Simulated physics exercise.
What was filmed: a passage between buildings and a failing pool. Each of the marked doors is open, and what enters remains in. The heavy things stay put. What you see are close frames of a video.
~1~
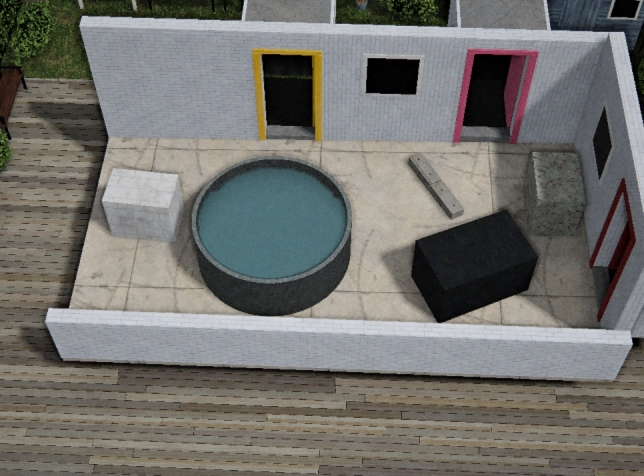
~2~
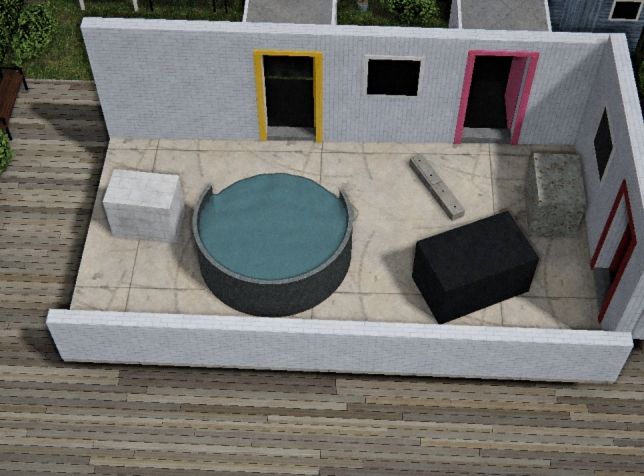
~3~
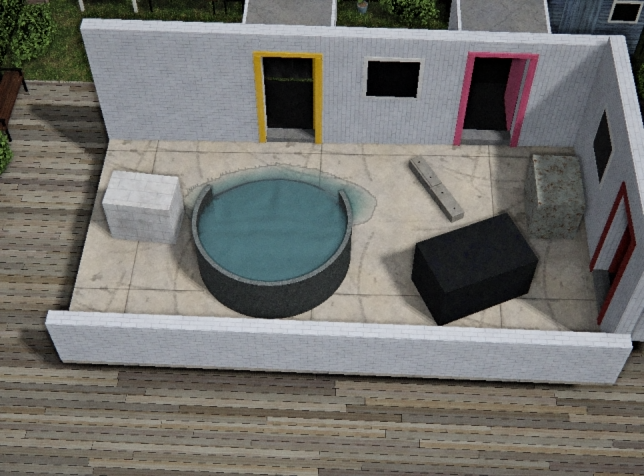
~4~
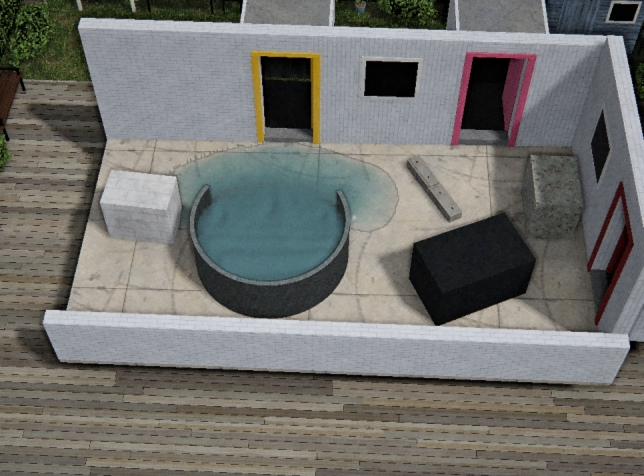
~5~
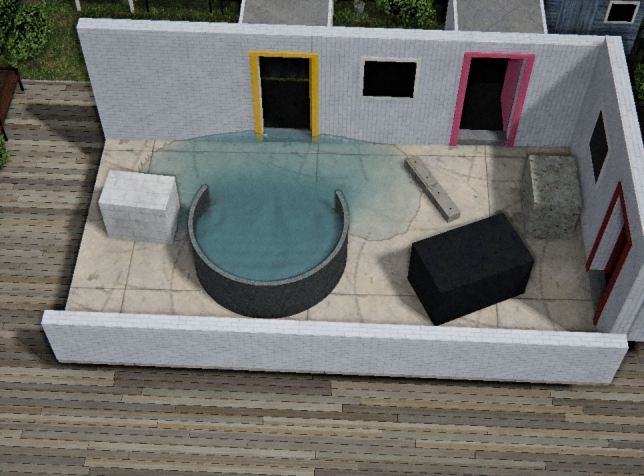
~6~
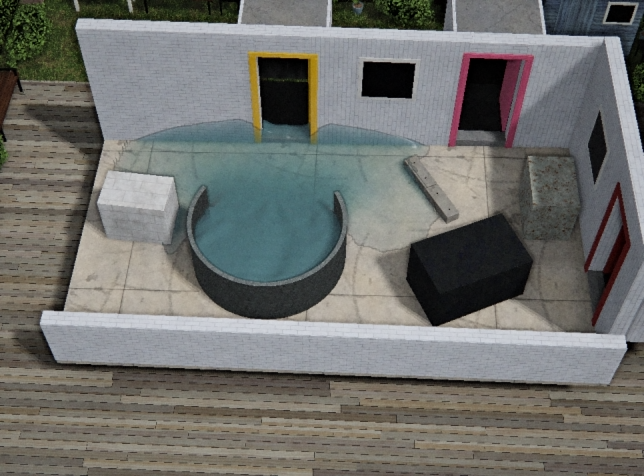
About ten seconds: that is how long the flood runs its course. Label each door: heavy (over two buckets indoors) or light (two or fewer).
Pink door - light; yellow door - heavy; red door - light.
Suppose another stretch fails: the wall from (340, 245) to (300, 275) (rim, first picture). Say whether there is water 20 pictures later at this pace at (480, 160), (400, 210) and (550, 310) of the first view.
Going through them, the first would be still bare, the next submerged and the last submerged.
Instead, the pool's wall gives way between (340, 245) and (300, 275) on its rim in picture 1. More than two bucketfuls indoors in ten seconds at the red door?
Outcome - red door: Above threshold.
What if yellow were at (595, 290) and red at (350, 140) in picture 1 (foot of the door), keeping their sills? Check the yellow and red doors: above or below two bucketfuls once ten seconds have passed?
I'd say the yellow door remains short of it and the red door beats the mark.
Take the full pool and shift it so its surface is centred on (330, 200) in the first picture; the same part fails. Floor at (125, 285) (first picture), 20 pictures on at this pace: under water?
Result at that place: Not reached.
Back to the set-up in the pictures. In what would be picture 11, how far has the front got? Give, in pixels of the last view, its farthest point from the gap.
Approximate pixel: (555, 151).
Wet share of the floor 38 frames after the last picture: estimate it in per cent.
Near 85 in a hundred.
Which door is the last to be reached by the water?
I'd go with the red door.
A moment on, water covers 40 % of the floor; the pink door wet at the sill, nothing in, the yellow door far over two buckets in, the red door not reached.
Next, water covers 50 % of the floor; the pink door wet at the sill, nothing in, the yellow door far over two buckets in, the red door not reached.
Then, water covers 70 % of the floor; the pink door wet at the sill, nothing in, the yellow door far over two buckets in, the red door wet at the sill, nothing in.
Later, water covers 85 % of the floor; the pink door wet at the sill, nothing in, the yellow door far over two buckets in, the red door wet at the sill, nothing in.
In the end, water covers 90 % of the floor; the pink door wet at the sill, nothing in, the yellow door far over two buckets in, the red door wet at the sill, nothing in.
